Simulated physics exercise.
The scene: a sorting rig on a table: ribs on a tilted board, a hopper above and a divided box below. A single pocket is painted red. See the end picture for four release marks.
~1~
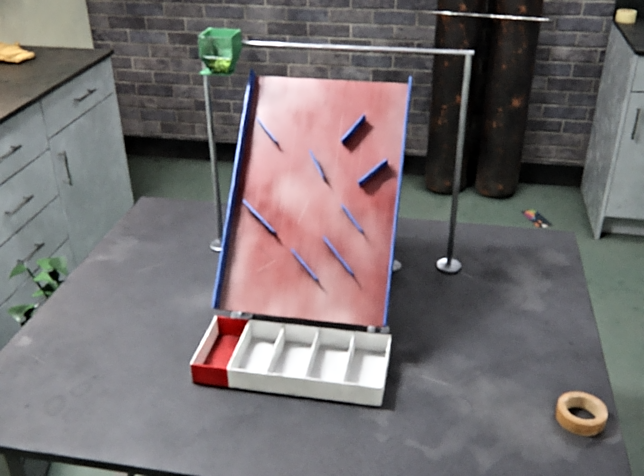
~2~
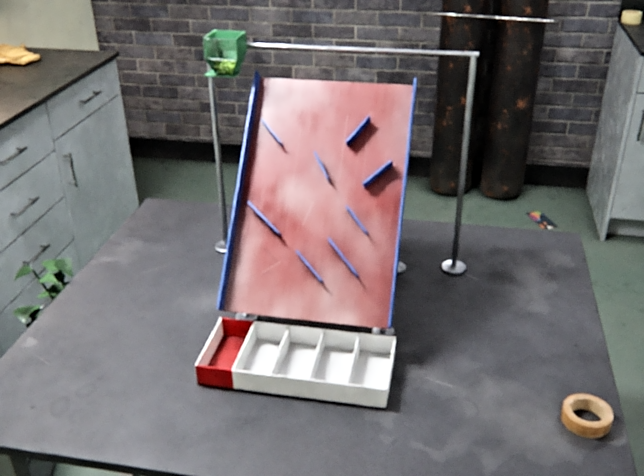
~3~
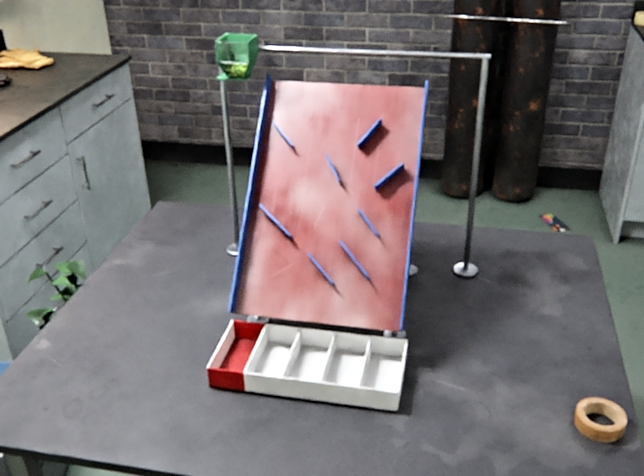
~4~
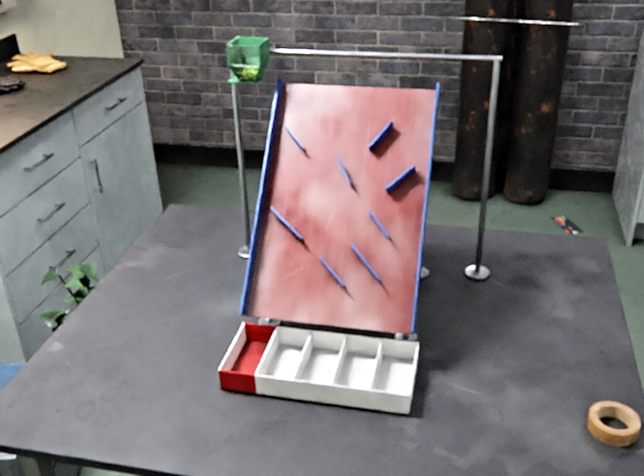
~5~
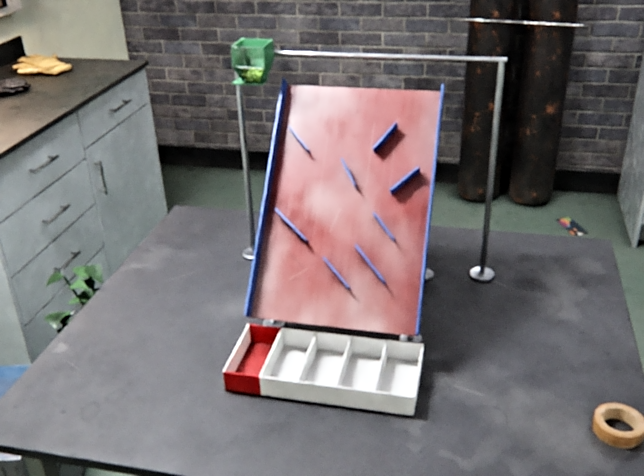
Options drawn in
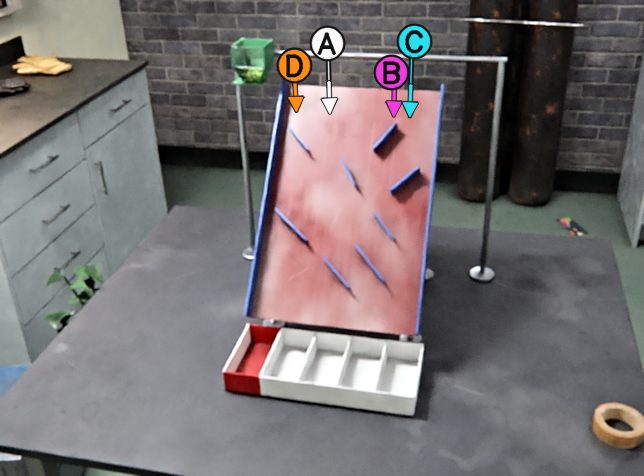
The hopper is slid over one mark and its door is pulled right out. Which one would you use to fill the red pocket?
Best: D.
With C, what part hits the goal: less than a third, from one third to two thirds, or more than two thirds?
It is less than a third.
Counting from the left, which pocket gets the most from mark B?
The fifth from the left.
On the marked copy, mark A meets the board at (329, 108); mark B meets the board at (393, 111); mark C meets the board at (409, 111); mark D meets the board at (296, 106).
With A, just a few in the red pocket, almost all in other pockets.
With B, just a few in the red pocket, almost all in other pockets.
With C, just a few in the red pocket, almost all in other pockets.
With D, roughly a third in the red pocket, roughly half in other pockets, about a tenth outside the box.
